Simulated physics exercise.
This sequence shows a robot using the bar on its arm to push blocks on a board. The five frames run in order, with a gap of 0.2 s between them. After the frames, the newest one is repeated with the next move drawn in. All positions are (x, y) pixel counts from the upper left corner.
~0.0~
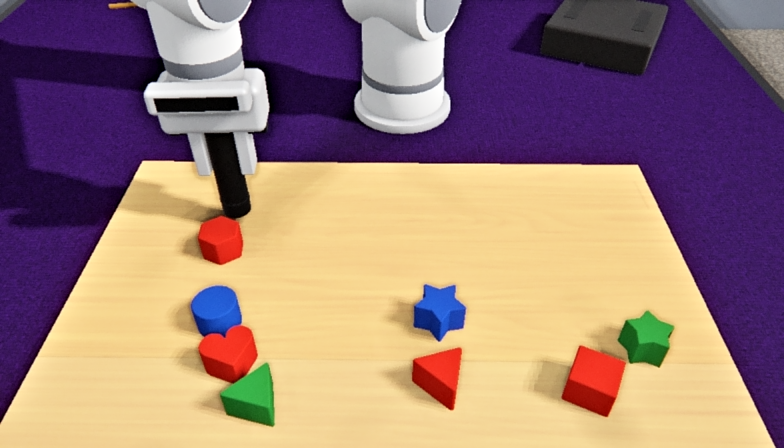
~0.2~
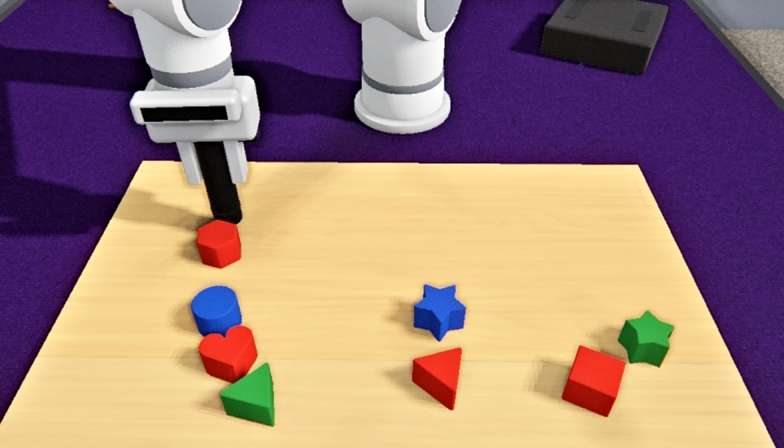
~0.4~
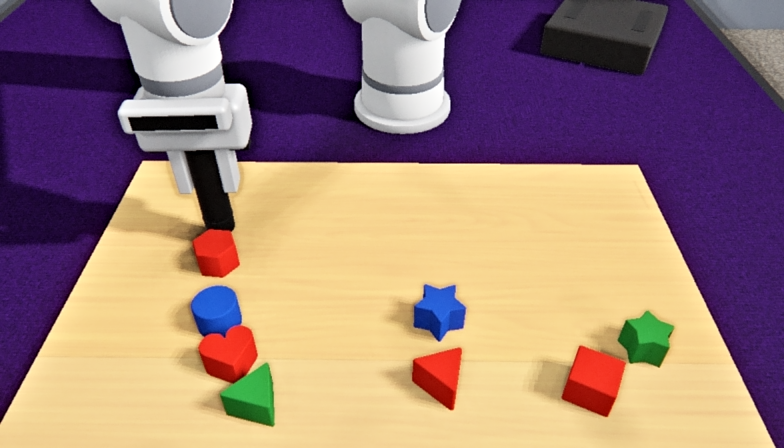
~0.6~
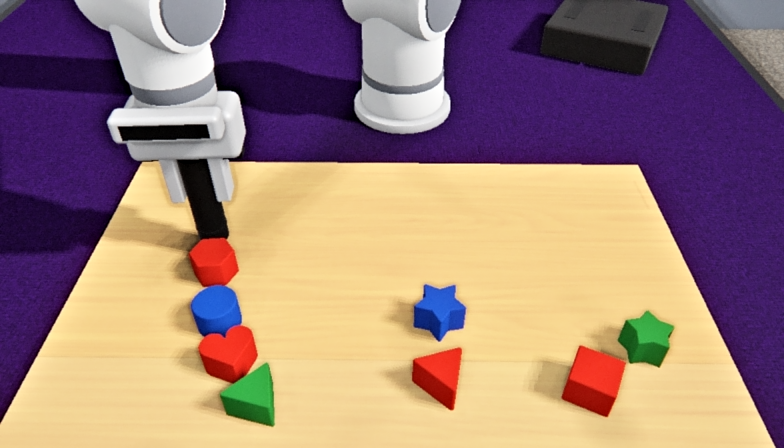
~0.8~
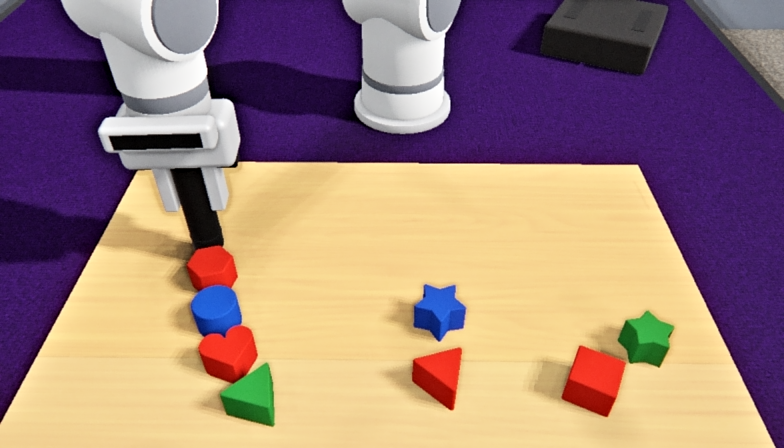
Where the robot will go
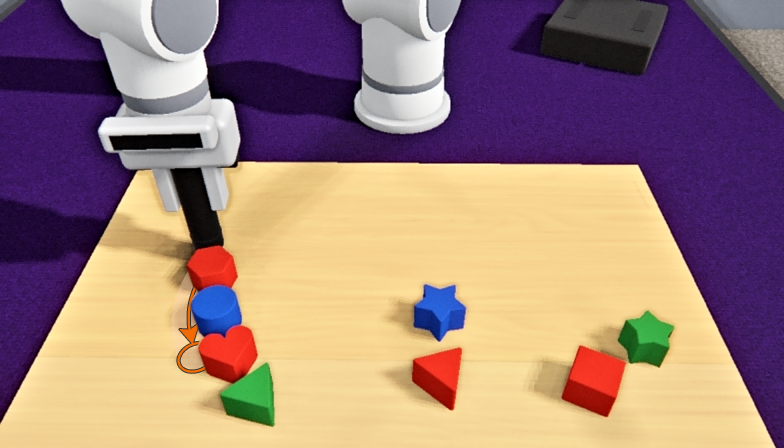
Robot arm with a black bar nudging a red hexagonal block a short way down the board toward a blue round block.
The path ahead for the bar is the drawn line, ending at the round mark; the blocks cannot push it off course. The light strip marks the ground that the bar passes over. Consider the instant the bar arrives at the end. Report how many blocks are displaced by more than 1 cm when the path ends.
The answer is three or more blocks, counting only moves over 1 cm.
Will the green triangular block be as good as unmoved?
The answer is no.
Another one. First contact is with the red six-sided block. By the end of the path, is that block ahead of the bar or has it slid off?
Looking at the end of the path, the red six-sided block is still being driven ahead.
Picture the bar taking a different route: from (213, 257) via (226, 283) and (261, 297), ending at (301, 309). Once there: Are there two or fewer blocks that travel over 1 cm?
Final answer: No.
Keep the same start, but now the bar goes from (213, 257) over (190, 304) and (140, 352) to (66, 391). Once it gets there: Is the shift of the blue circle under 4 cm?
I believe not.
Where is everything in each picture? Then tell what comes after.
Lower end of the bar (238, 210), tops of blocks, red six-sided block (218, 229), blue circle (214, 301), red heart (227, 344), green triangular block (252, 386), in the first picture.
Bar (229, 219), red six-sided block (217, 233), in the second picture.
Bar (221, 228), red six-sided block (213, 242), in the third picture.
Bar (215, 237), red six-sided block (211, 251), in the fourth picture.
Bar (210, 246), red six-sided block (209, 260), blue circle (214, 301), red heart (227, 344), green triangular block (252, 386), in the fifth picture.
The drawn path runs from (213, 257) by way of (195, 288) and (189, 322) to (196, 357).
What follows on the original path. One third of the way, bar (191, 277); red six-sided block (201, 290), turned 25° anticlockwise; blue circle (219, 318); red heart (229, 348).
Two thirds of the way, bar (185, 312); red six-sided block (200, 326), turned 40° anticlockwise; blue circle (232, 349); red heart (246, 381); green triangular block (271, 409), turned 20° anticlockwise.
At the end, bar (192, 346); red six-sided block (214, 361), turned 50° anticlockwise; blue circle (256, 376); red heart (266, 413); green triangular block (296, 434), turned 25° anticlockwise.
